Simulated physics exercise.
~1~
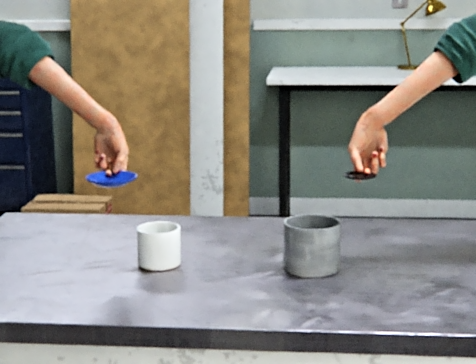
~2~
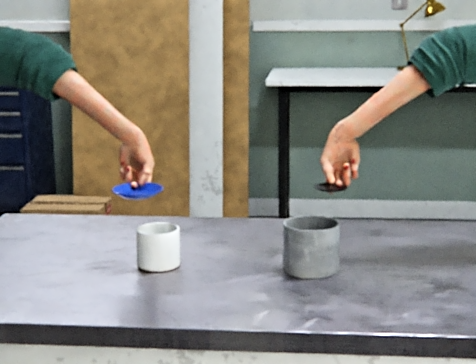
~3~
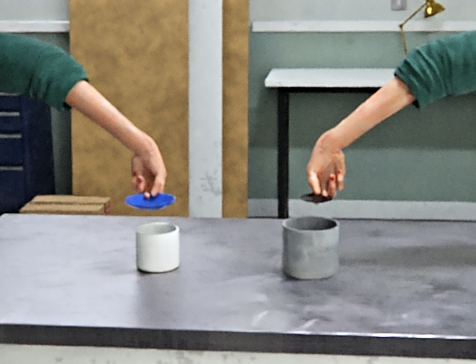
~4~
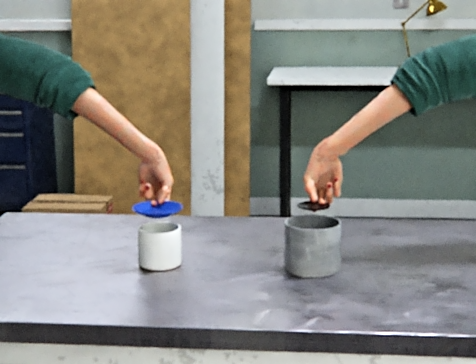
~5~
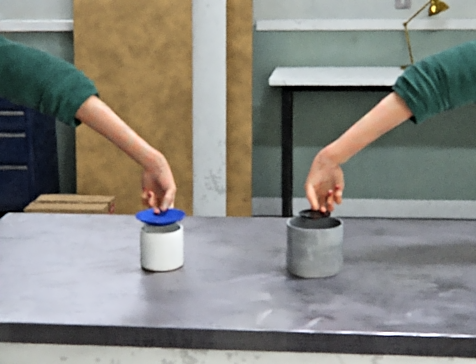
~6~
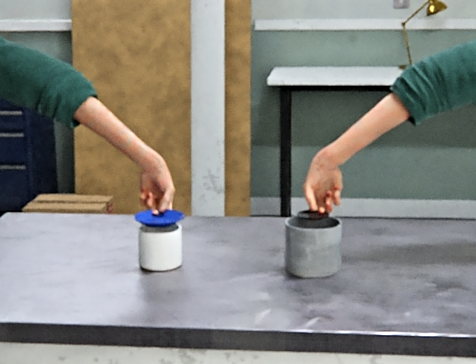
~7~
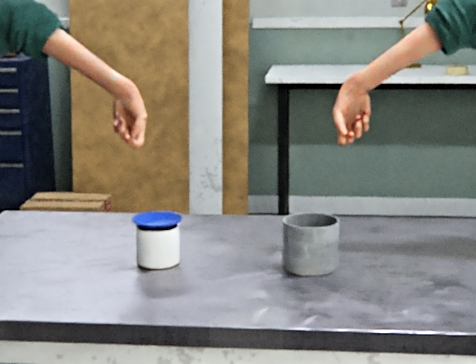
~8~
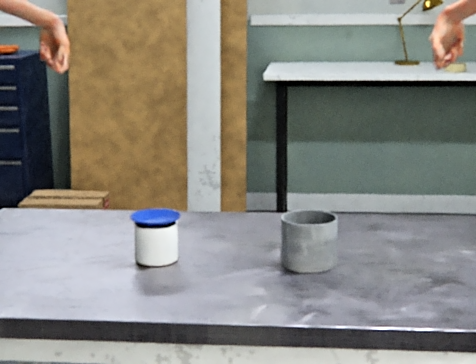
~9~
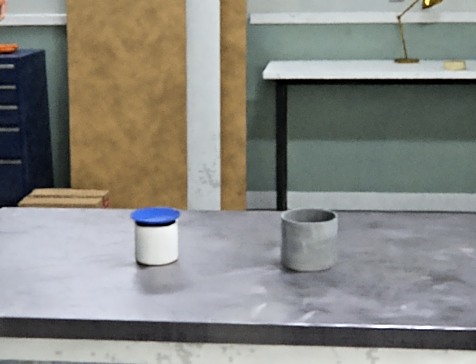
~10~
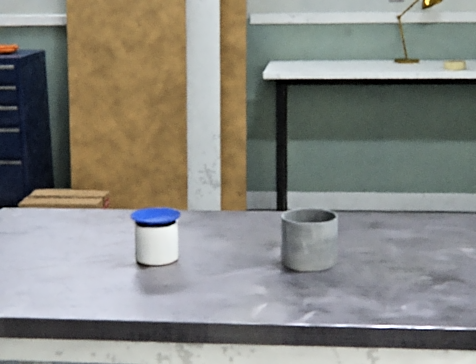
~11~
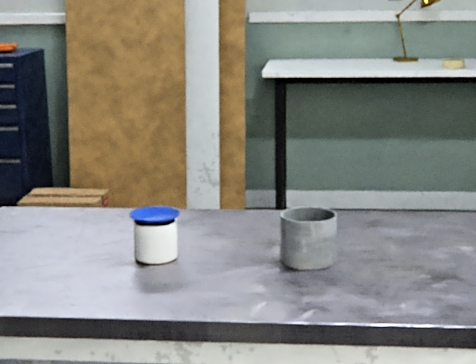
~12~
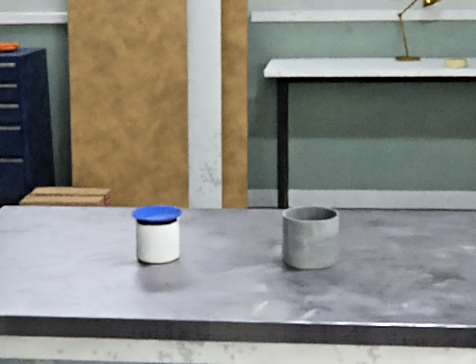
Two hands lowering discs onto cups and letting go, the blue one covering the white cup, the black one dropping inside the grey.
